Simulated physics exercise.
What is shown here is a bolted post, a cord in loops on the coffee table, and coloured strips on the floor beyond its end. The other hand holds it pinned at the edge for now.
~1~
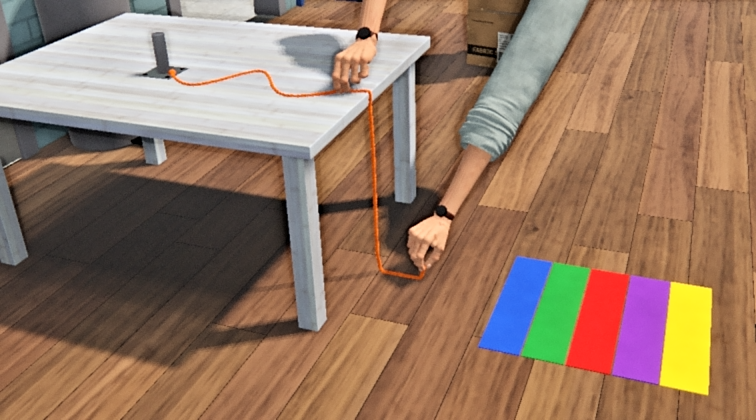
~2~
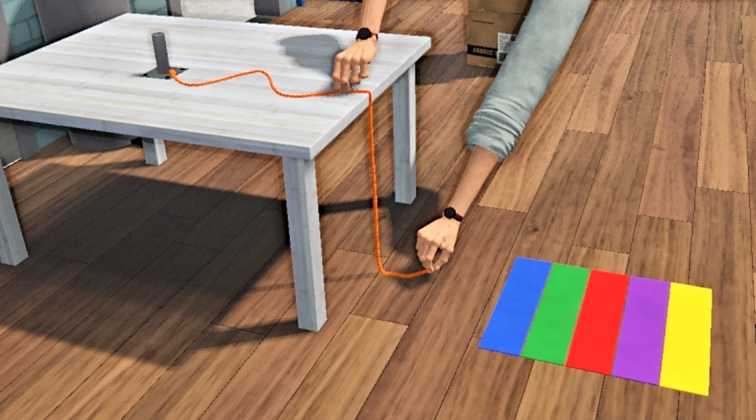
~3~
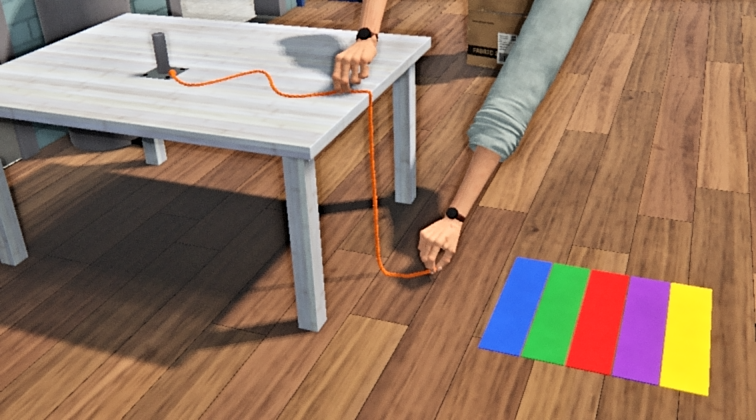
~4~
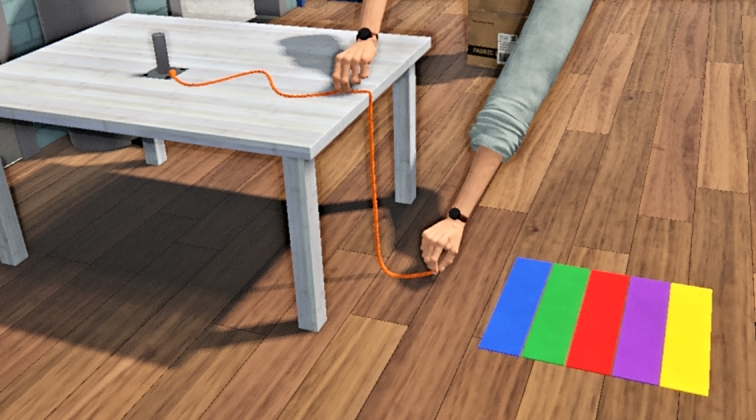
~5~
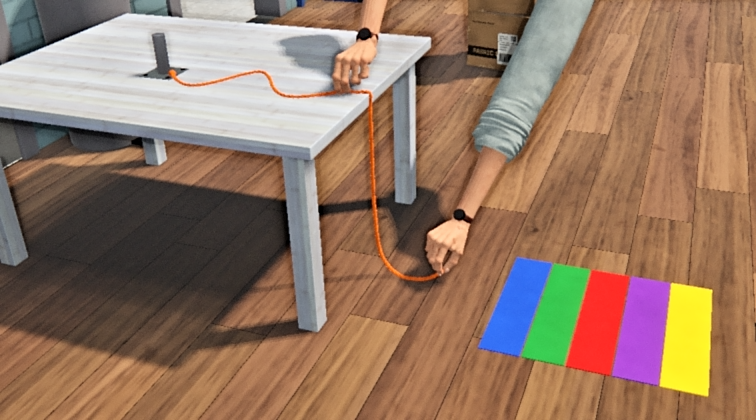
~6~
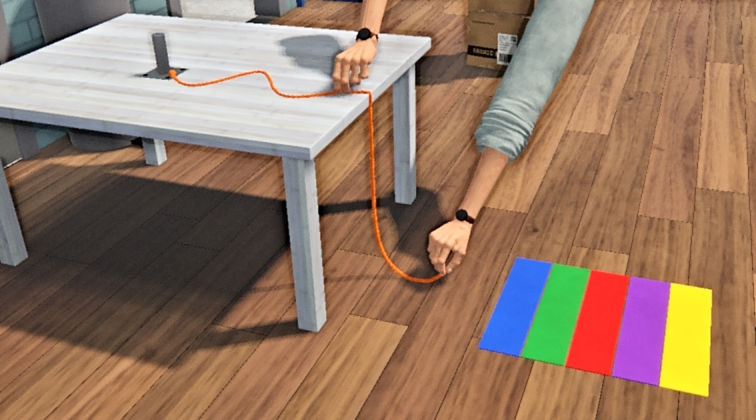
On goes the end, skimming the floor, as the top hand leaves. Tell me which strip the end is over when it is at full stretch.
It is over the purple strip.
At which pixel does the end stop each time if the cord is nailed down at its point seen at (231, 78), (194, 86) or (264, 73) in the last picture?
In order of the tries: About (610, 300), about (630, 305), about (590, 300).
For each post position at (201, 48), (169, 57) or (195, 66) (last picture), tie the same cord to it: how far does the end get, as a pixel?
Try by try, around (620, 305), (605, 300) and (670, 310).
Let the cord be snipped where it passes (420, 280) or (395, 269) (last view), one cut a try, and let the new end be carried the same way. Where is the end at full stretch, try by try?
In order, around (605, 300) and (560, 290).
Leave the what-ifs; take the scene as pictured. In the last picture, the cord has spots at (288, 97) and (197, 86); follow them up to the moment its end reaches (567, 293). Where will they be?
Mark one about (362, 92), mark two about (221, 77).
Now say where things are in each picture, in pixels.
In the first frame, end (424, 267); blue (506, 332); green (548, 341); red (592, 350); purple (638, 359); yellow (686, 368).
In the second frame, end (433, 269); cord through (184, 84) (262, 72) (288, 96) (370, 100) (374, 183) (377, 254).
In the third frame, end (435, 269).
In the fourth frame, end (438, 270); cord through (184, 84) (262, 72) (288, 96) (370, 100) (373, 183) (378, 254).
In the fifth frame, end (443, 271).
In the sixth frame, end (445, 271); cord through (184, 84) (262, 72) (288, 97) (370, 100) (373, 183) (384, 254).
Soon after, end near (567, 293); over green.
After that, end near (617, 302); over red.
At the stop, end near (646, 308); over purple. The purple one.
